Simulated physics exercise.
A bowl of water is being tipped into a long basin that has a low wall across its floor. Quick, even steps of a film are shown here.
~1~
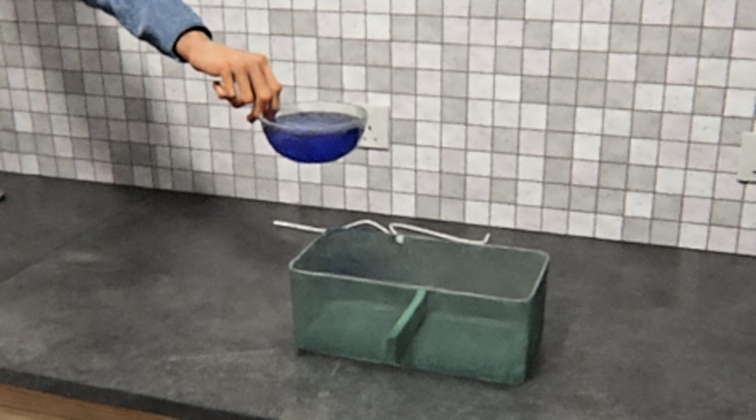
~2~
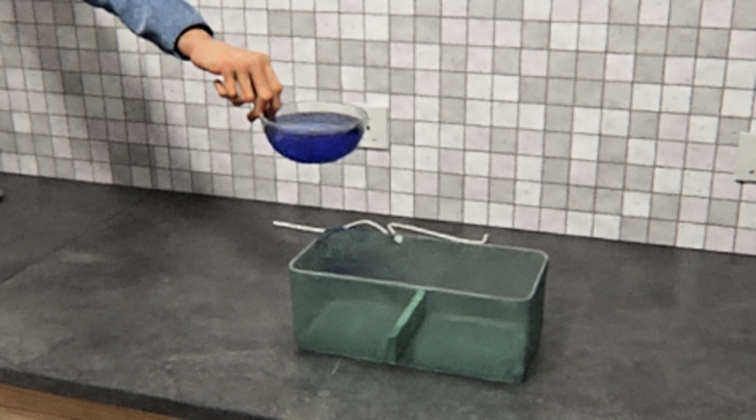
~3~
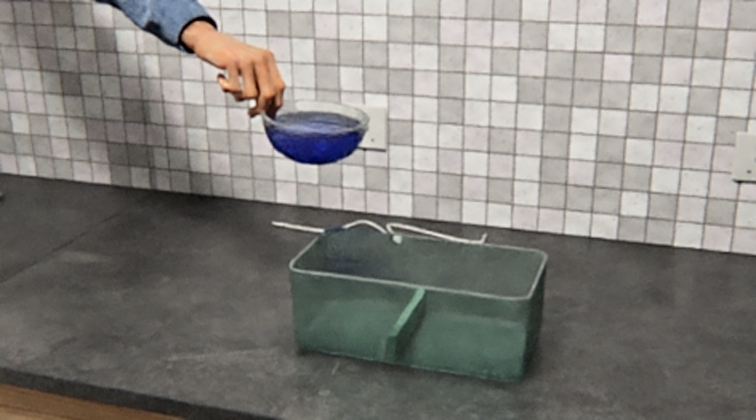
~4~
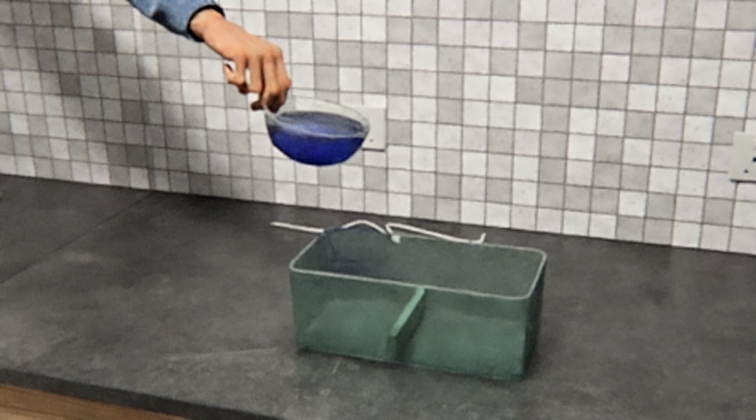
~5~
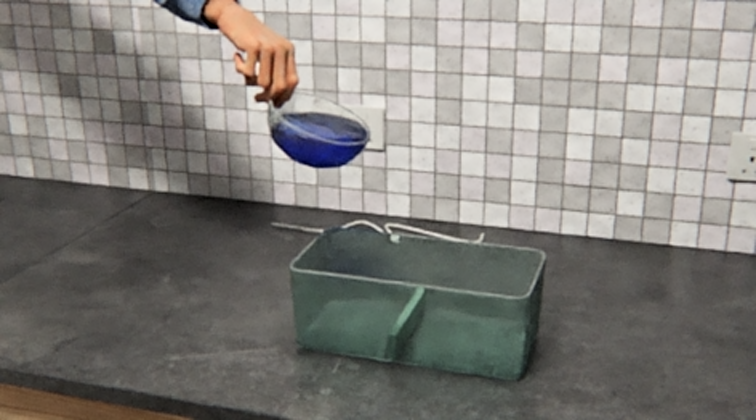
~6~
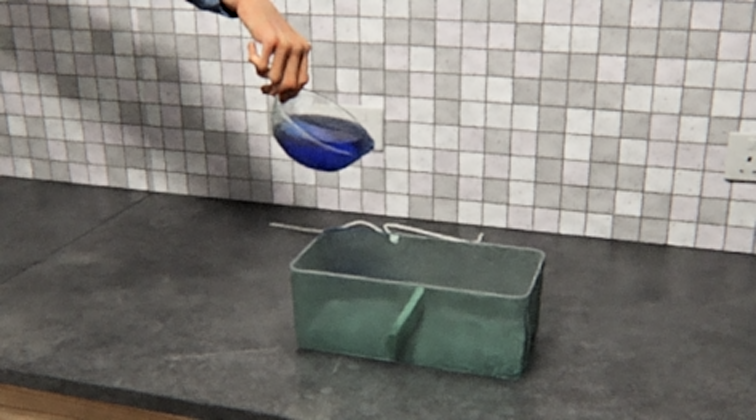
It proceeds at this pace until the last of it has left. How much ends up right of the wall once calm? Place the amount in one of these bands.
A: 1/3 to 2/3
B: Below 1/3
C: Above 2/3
Answer: A.
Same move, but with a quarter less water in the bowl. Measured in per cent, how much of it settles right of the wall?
Near 35 %.
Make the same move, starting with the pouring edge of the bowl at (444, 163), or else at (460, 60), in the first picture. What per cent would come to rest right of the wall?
85 %, 70 %.
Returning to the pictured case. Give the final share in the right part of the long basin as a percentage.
About 45 percent.
A moment on, the bowl is tipped on its side and 9 per cent is still to pour, 12 is left of the wall and 22 right of it.
Next, the bowl is tipped on its side and 0 per cent is still to pour, 49 is left of the wall and 47 right of it.
Then the bowl is tipped on its side and 0 per cent is still to pour, 50 is left of the wall and 46 right of it.
Later the bowl is tipped on its side and 0 per cent is still to pour, 50 is left of the wall and 46 right of it.
At rest 51 per cent lies left of the wall, 46 right of it and 3 outside.
